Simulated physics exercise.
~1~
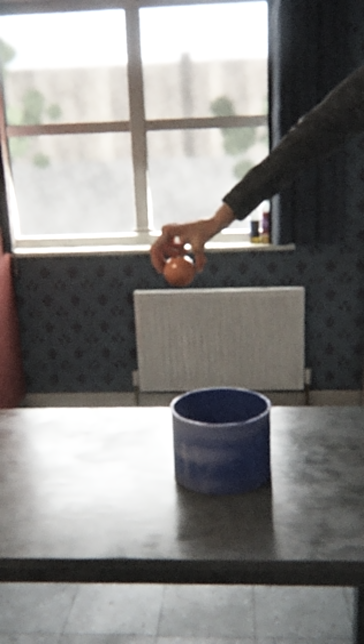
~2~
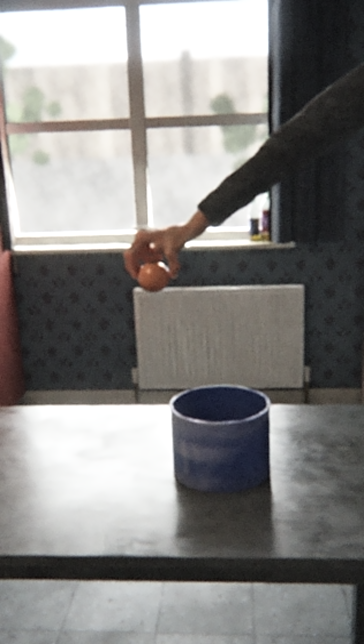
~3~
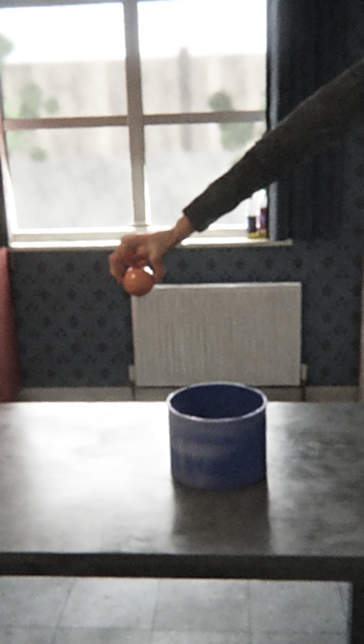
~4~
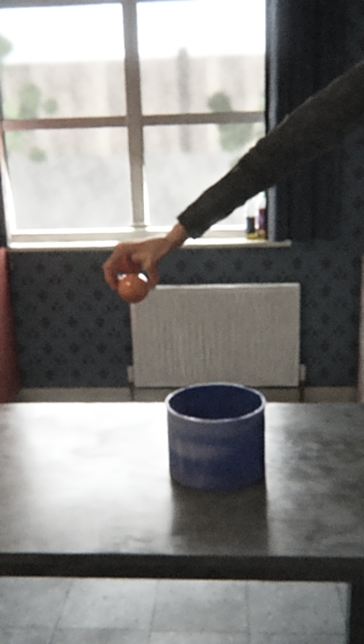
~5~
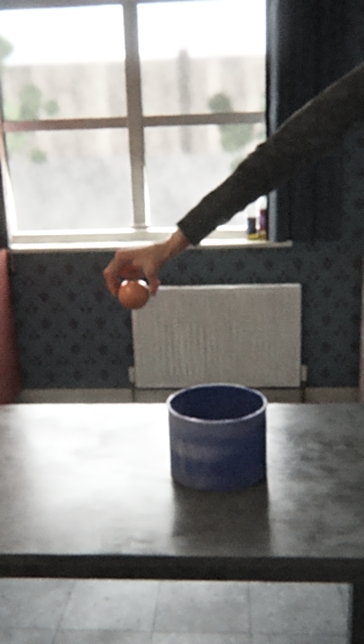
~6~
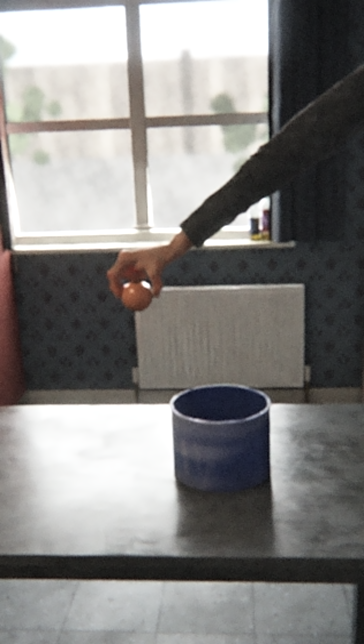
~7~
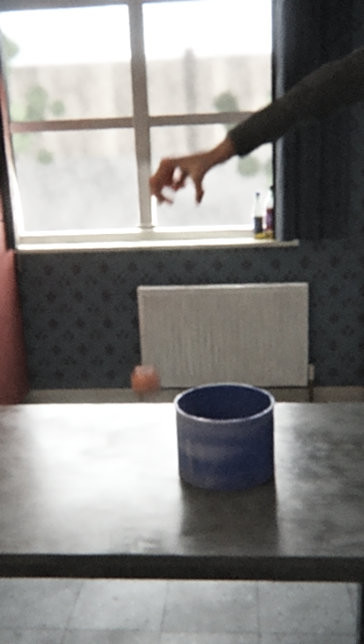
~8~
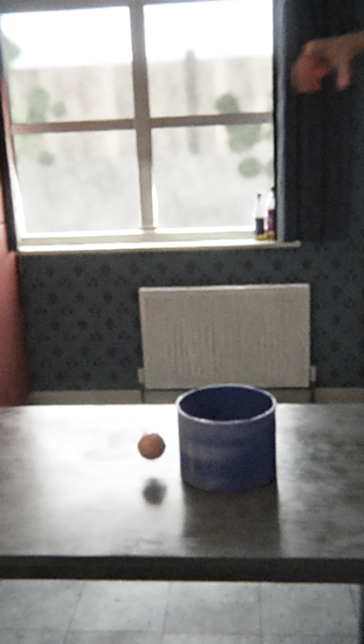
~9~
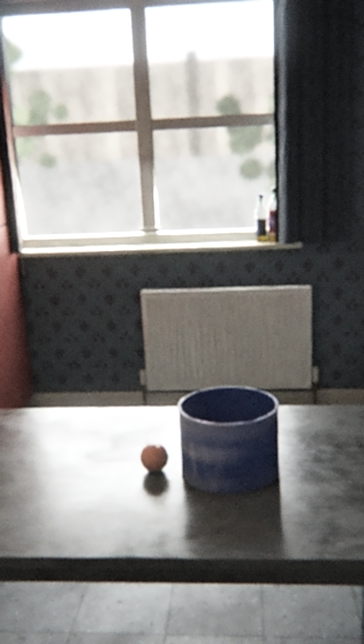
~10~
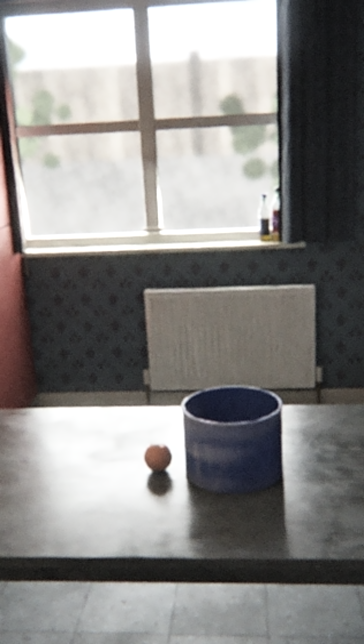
Above a table, a hand moves an orange tomato left and drops it beside a blue pot.
